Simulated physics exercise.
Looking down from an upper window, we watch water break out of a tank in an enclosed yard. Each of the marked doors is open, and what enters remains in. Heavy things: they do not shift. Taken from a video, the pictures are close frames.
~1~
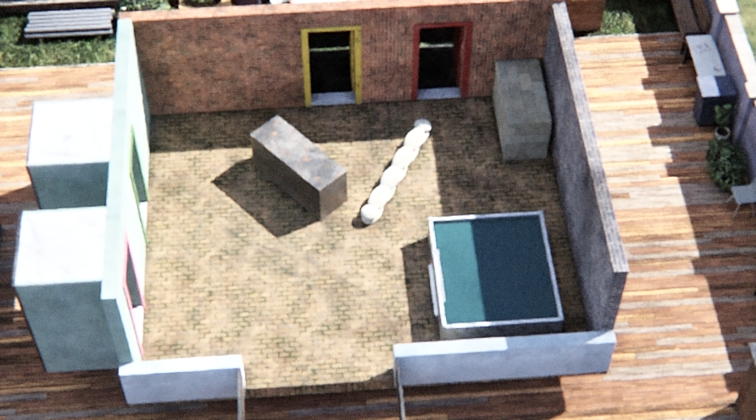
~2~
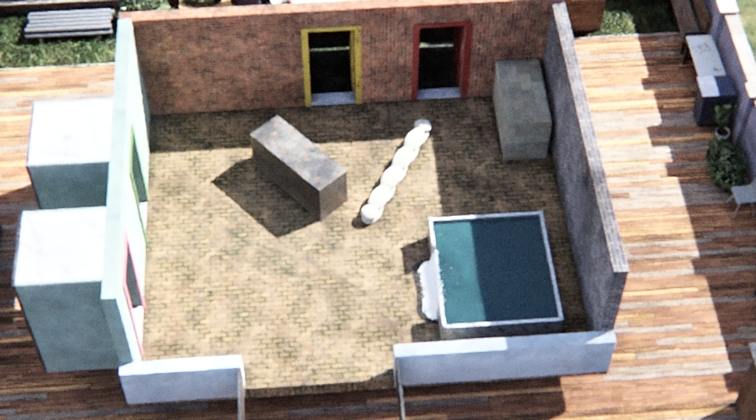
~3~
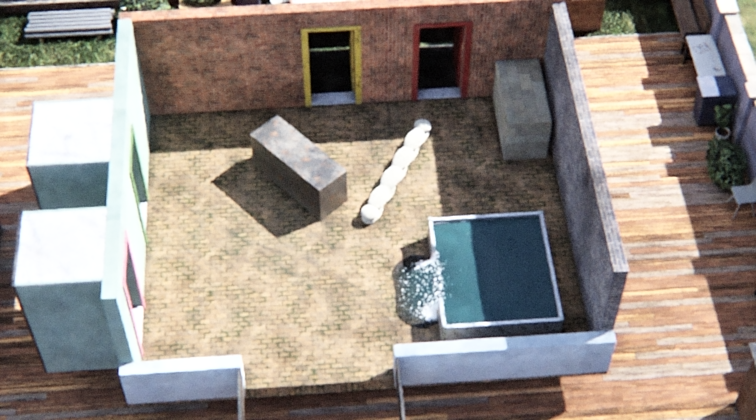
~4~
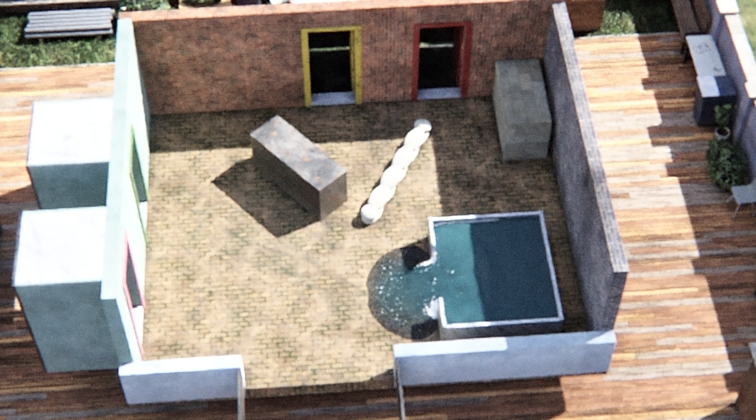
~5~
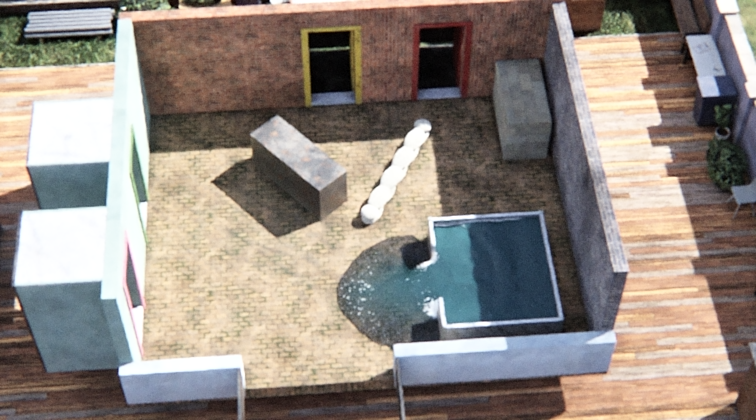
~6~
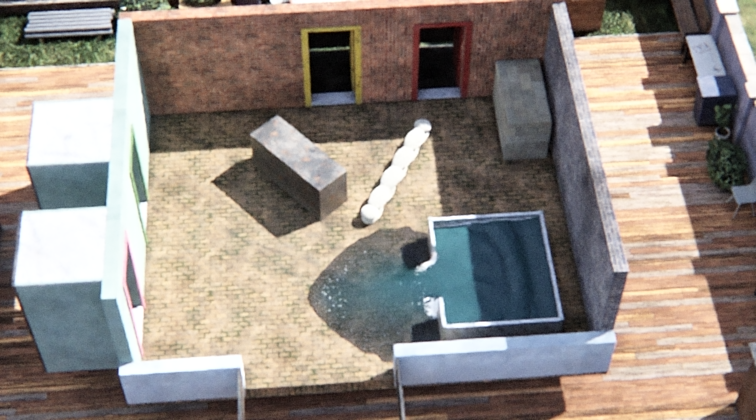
The clip opens on a walled yard seen from above, with a grey block, a twisted white column and a full, still tank at right. Water bursts through the tank's left side, splashes onto the brick paving, then fans out leftward in a widening dark sheet while the block and column stay put.
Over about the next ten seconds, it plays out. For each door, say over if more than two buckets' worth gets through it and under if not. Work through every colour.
Pink door: Under, yellow door: Under, red door: Under, green door: Over.
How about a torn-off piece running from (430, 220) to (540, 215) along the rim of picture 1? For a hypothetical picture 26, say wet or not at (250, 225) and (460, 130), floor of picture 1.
Going through them in order, the first ends up left dry and the second waterlogged.
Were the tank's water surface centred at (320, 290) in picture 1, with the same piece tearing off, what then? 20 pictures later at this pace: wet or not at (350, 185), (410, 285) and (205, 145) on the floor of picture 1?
In order: Untouched, untouched, submerged.
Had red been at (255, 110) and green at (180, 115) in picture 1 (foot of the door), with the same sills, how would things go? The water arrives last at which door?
The yellow door, as it turns out.
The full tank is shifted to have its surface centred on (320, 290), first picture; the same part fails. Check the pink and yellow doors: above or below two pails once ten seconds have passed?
The pink one lets more in; the yellow one stays under.
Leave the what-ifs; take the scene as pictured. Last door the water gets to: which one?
It's the red-painted one.
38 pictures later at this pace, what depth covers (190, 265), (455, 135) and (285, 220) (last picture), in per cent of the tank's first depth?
About 20, 0, 6 %.
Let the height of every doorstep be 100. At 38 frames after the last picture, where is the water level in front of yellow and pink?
In order: Roughly 0 % and 50 %.
A moment on, water covers 25 % of the floor; the pink door not reached, the yellow door not reached, the red door not reached, the green door not reached.
Next, water covers 40 % of the floor; the pink door wet at the sill, nothing in, the yellow door not reached, the red door not reached, the green door not reached.
Then, water covers 50 % of the floor; the pink door wet at the sill, nothing in, the yellow door not reached, the red door not reached, the green door under two buckets in.
Later, water covers 55 % of the floor; the pink door under two buckets in, the yellow door not reached, the red door not reached, the green door over two buckets in.
In the end, water covers 65 % of the floor; the pink door under two buckets in, the yellow door wet at the sill, nothing in, the red door wet at the sill, nothing in, the green door over two buckets in.
